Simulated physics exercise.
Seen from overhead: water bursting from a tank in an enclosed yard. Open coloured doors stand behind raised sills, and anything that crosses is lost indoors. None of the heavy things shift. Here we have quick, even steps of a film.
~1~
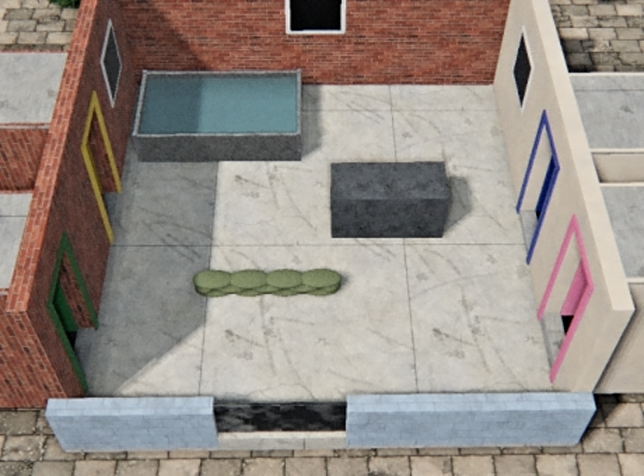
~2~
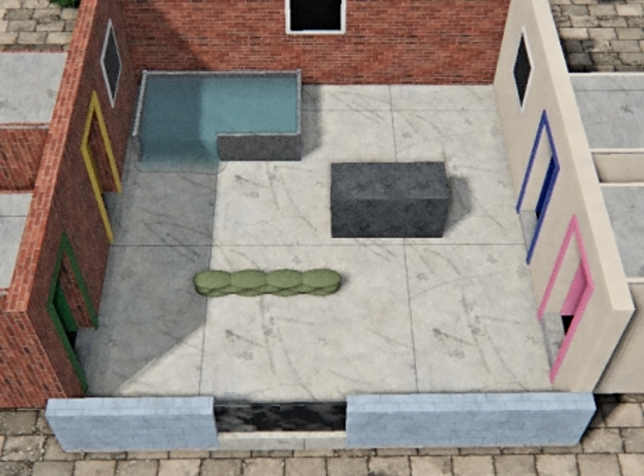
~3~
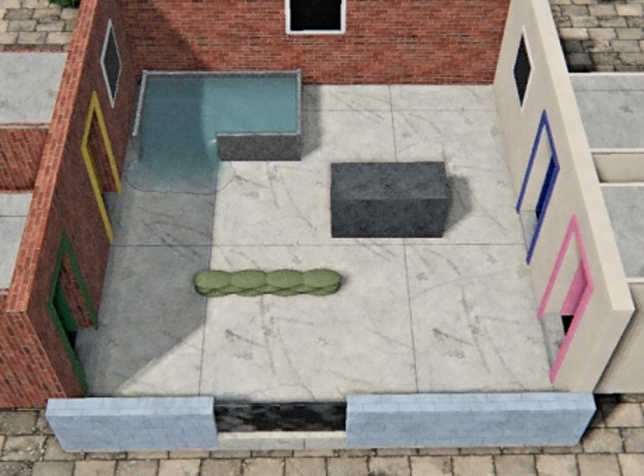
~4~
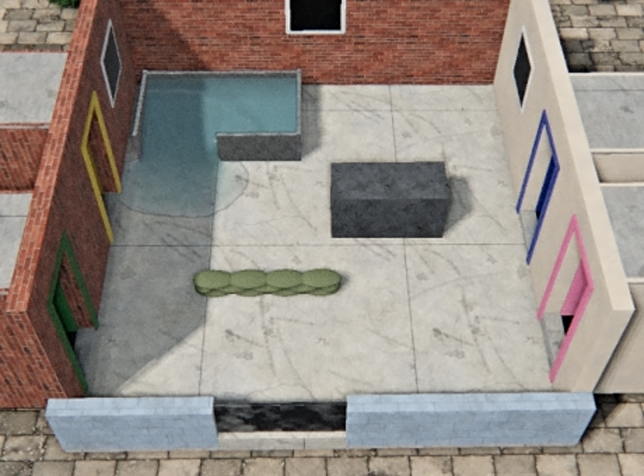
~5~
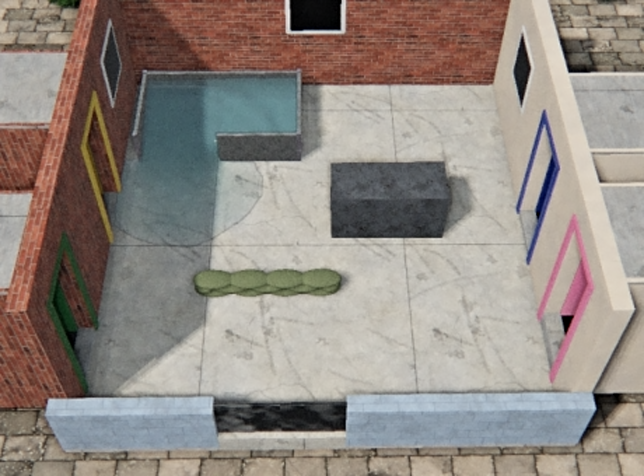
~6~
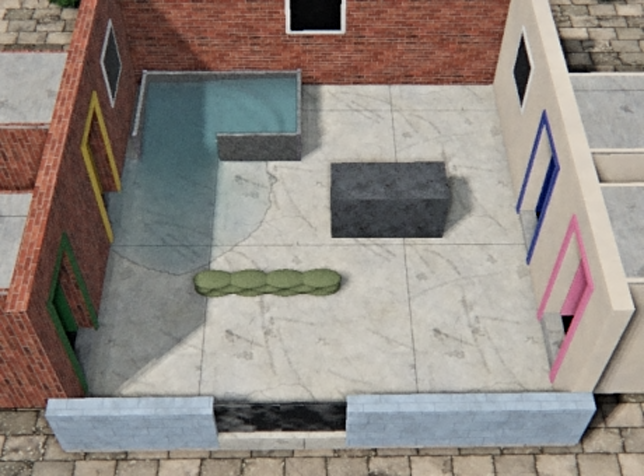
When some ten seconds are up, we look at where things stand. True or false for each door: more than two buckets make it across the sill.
Yellow door: True; green door: True; pink door: False; blue door: False.
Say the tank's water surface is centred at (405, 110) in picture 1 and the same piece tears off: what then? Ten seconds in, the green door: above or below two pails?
My answer is that the green door ends up beneath.
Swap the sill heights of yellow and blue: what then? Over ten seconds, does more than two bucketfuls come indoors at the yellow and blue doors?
Log - yellow: Above the mark; blue: Above the mark.
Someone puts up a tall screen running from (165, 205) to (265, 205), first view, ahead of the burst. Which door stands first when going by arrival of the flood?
That would be the yellow-painted one.
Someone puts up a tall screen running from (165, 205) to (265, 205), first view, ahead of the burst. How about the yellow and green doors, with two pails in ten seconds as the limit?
My guess is the yellow door exceeds the limit and the green door stays within the limit.
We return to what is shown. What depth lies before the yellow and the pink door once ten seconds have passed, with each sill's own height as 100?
Approx. 70 % then 40 %.
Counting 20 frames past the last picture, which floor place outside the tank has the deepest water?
Somewhere close to (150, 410).
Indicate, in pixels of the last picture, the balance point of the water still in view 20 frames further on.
Centre of mass: Roughly (211, 231).
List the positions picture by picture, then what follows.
The water tank at (220, 106) is whole and still, in the first frame.
The front is at (139, 165), out from the gap at (180, 153), in the second frame.
Water pours out at (181, 154) and has run to (130, 176), in the third frame.
The front is at (207, 212), out from the gap at (181, 154), in the fourth frame.
The front is at (193, 241), out from the gap at (181, 154), in the fifth frame.
The front is at (179, 270), out from the gap at (181, 154), in the sixth frame.
A moment on, water covers 25 % of the floor; the yellow door under two buckets in, the green door wet at the sill, nothing in, the pink door not reached, the blue door not reached.
Next, water covers 30 % of the floor; the yellow door over two buckets in, the green door wet at the sill, nothing in, the pink door not reached, the blue door not reached.
Then, water covers 45 % of the floor; the yellow door far over two buckets in, the green door under two buckets in, the pink door not reached, the blue door not reached.
Later, water covers 70 % of the floor; the yellow door far over two buckets in, the green door over two buckets in, the pink door wet at the sill, nothing in, the blue door wet at the sill, nothing in.
In the end, water covers 85 % of the floor; the yellow door far over two buckets in, the green door over two buckets in, the pink door wet at the sill, nothing in, the blue door wet at the sill, nothing in.
